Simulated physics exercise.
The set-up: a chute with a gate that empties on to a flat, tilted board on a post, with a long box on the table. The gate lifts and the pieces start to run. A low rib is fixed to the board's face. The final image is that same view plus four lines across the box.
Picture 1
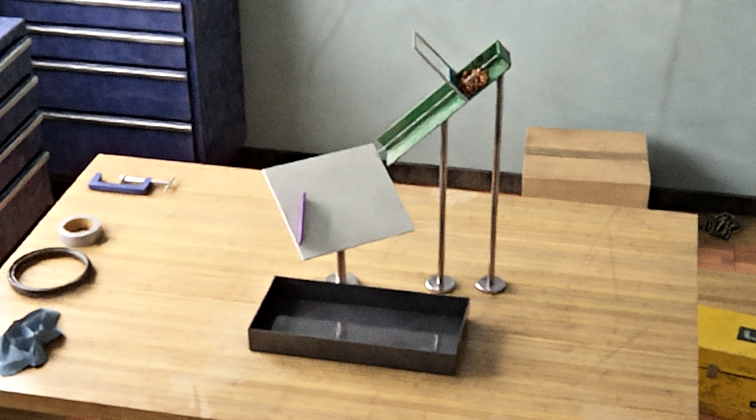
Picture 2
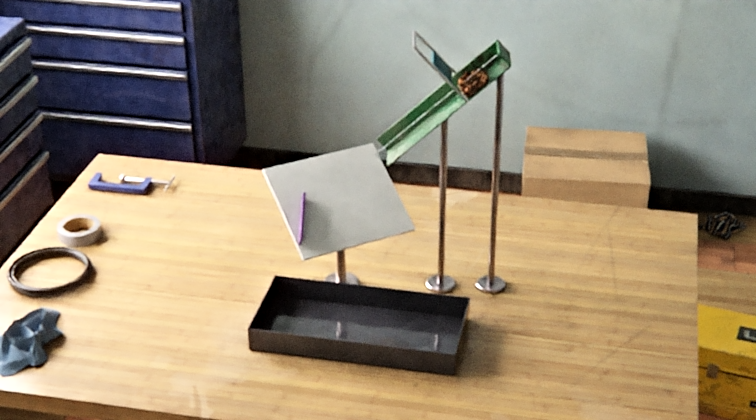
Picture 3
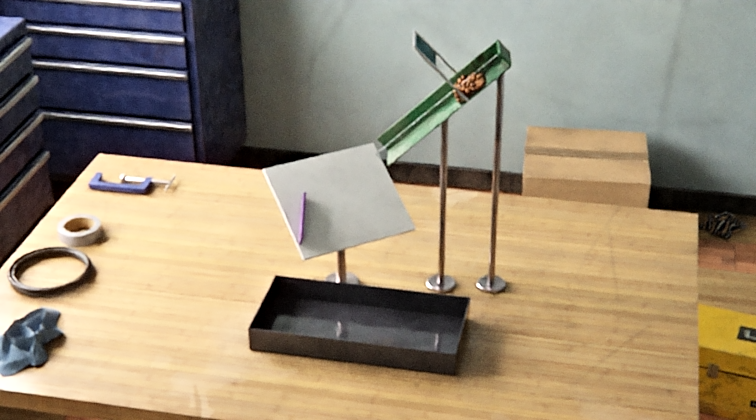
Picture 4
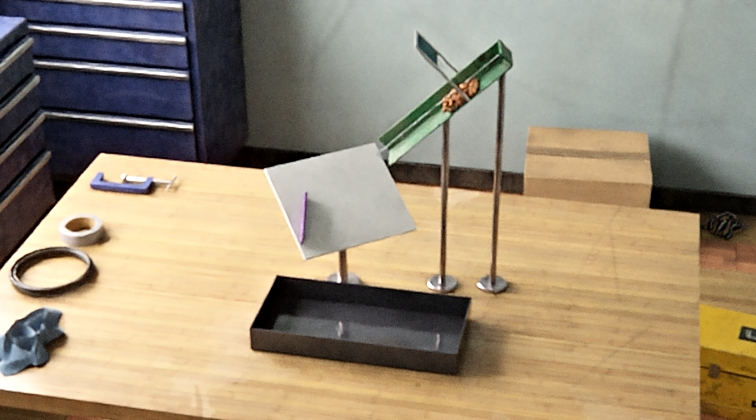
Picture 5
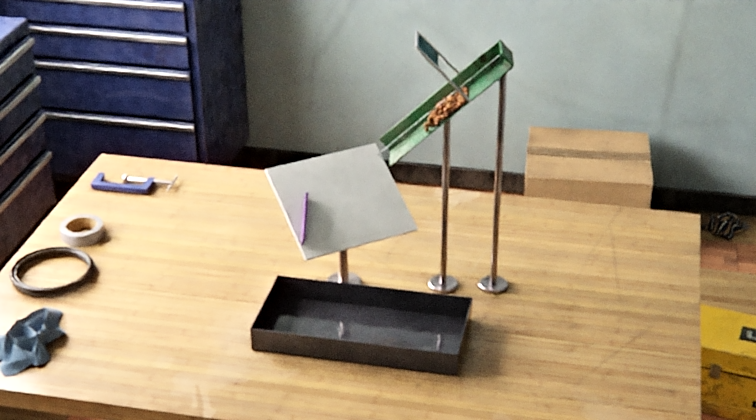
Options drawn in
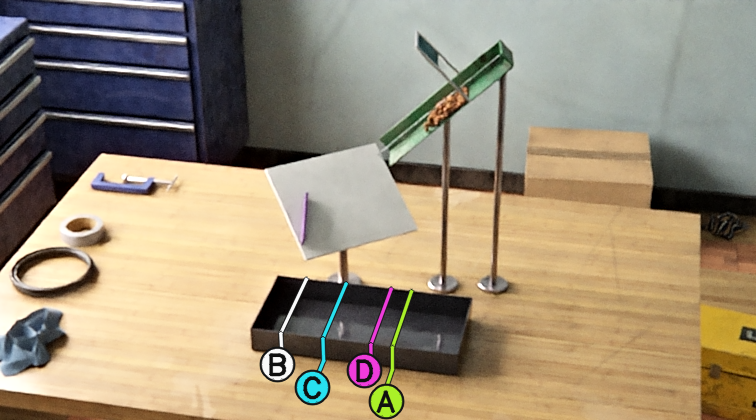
A green chute's gate lifts, and a cluster of small brown pieces slides down its slope.
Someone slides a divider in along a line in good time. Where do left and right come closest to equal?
C.
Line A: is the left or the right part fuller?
The left side.
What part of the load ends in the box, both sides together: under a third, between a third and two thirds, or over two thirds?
About that: Over two thirds.
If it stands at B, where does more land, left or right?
The right side.
On the marked copy, line A crosses the front rim at (392, 346); line B crosses the front rim at (281, 332); line C crosses the front rim at (323, 337); line D crosses the front rim at (371, 343).
Choosing A, of what is caught, all but a few on the left of the divider, only a few on the right.
Choosing B, of what is caught, only a few on the left of the divider, all but a few on the right.
Choosing C, of what is caught, close to a third on the left of the divider, close to two thirds on the right.
Choosing D, of what is caught, the bulk on the left of the divider, a small share on the right.
